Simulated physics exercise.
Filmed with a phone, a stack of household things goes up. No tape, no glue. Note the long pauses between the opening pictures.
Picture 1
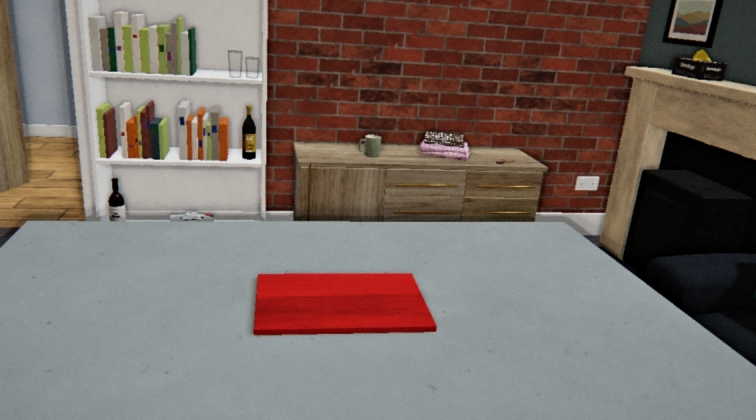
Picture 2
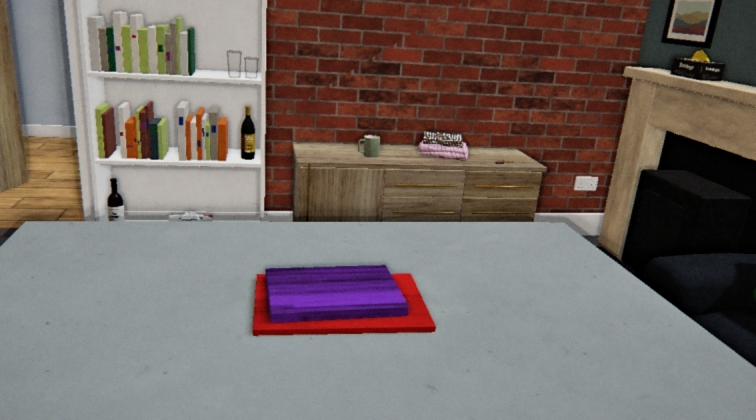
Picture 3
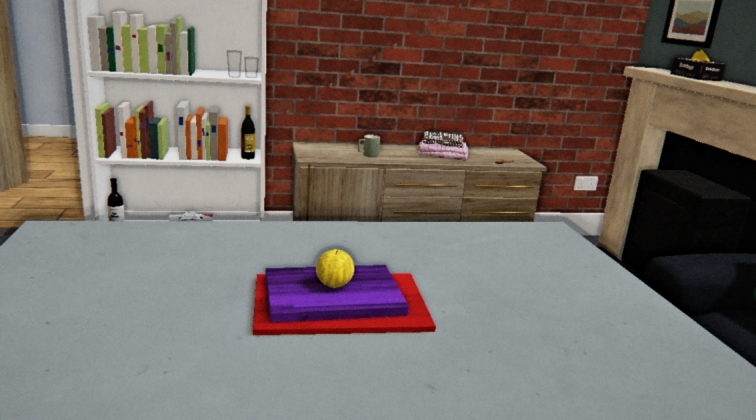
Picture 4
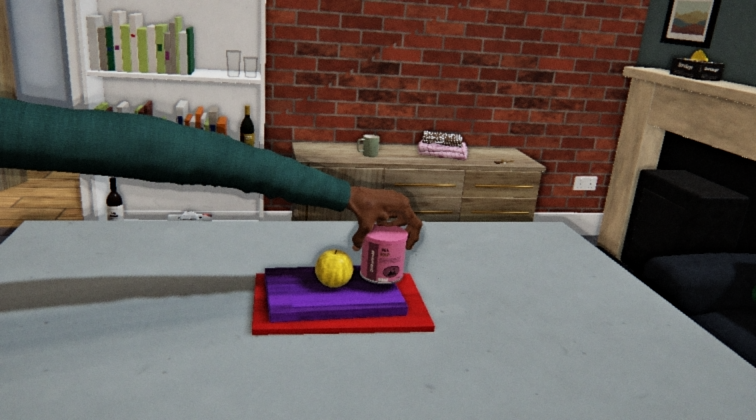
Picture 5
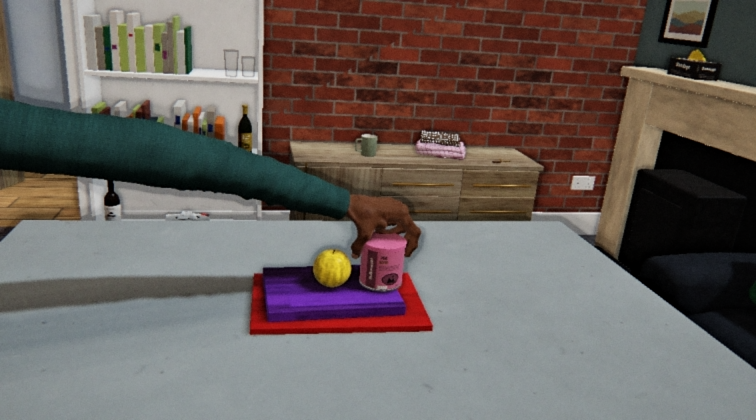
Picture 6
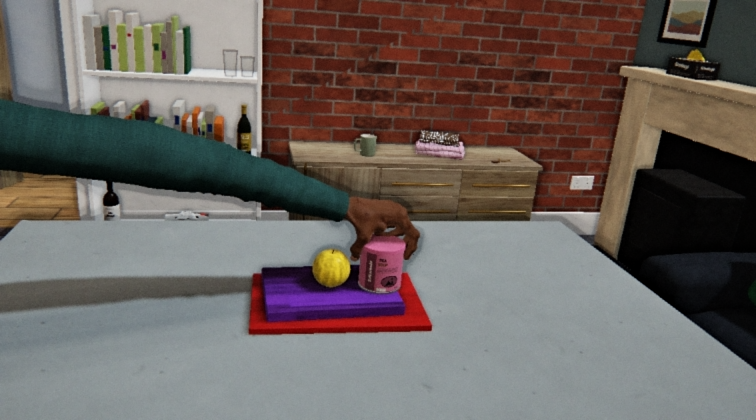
On a grey table in a living room, a purple board appeared on a red one, then a yellow fruit on top, before a hand from the left set a pink pot beside it, still touching it.
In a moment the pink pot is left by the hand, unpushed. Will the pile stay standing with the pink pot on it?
Short answer: It's safe.
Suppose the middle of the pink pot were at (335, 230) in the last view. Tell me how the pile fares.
Afterwards the pile tumbles over.
Then, 0.10 s past the last view, nothing moves.
Then, 0.40 s past the last view, pink pot resting near (381, 264).
Finally, all 4 still in place. Final places as the last picture's camera would see them, pink pot near (381, 264). The pile holds.
